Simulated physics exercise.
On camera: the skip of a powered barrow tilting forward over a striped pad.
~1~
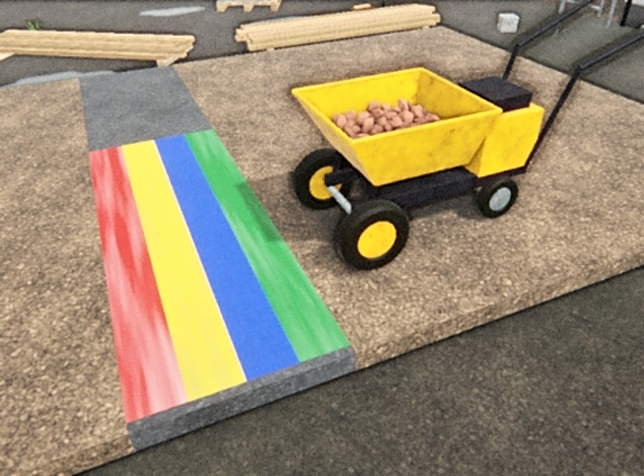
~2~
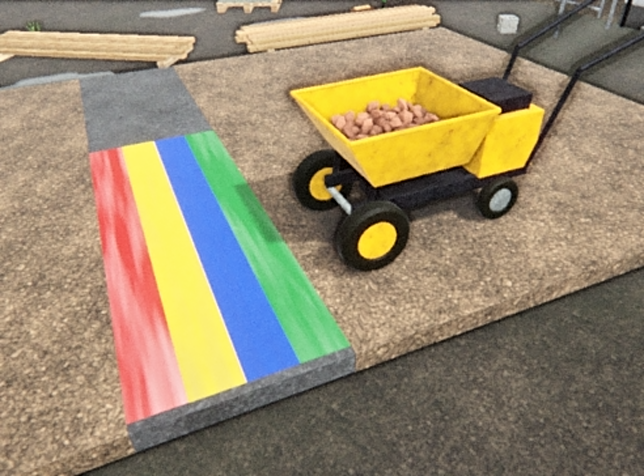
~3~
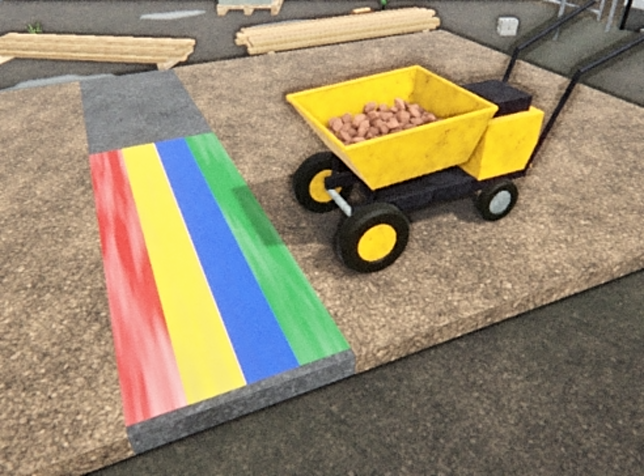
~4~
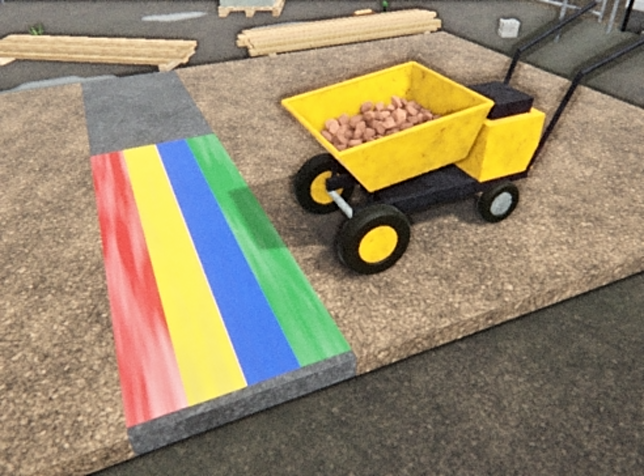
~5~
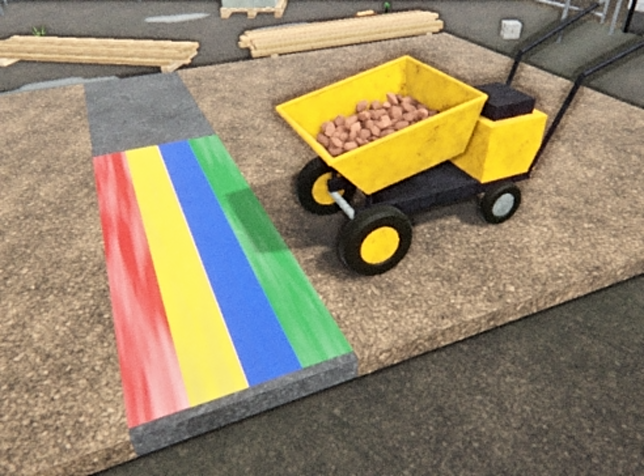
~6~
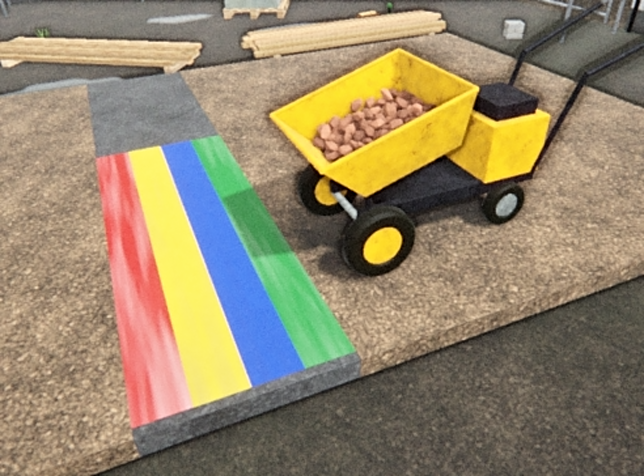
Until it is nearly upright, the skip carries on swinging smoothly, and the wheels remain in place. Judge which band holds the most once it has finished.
Most on it: Blue.
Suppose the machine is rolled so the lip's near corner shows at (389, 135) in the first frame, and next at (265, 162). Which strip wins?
Try one: Green; try two: Red.
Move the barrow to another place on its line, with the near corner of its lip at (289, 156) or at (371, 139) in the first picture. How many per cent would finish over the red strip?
It comes out near 20 in a hundred for the first and near 0 in a hundred for the second.
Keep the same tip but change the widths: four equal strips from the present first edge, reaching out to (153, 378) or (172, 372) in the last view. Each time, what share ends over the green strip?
0 and 0 in a hundred.
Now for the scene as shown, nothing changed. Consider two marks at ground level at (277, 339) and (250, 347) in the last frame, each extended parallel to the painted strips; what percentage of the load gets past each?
Around 60 in a hundred for the first, 30 in a hundred for the second.
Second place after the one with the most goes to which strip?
Number two is that yellow strip.
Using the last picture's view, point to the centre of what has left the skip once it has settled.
I'd put the middle somewhere around (230, 268).
Just after the last frame, skip tipped steeply; every one in the skip.
A moment on, skip tipped steeply; almost all in the skip; about a tenth over the blue strip.
Further on, skip tipped right over; roughly a quarter in the skip; just a few over the green strip; roughly half over the blue strip; about a tenth over the yellow strip; just a few over the red strip.
When it is over, skip tipped right over; about a tenth in the skip; about a tenth over the green strip; roughly half over the blue strip; roughly a quarter over the yellow strip; just a few over the red strip.
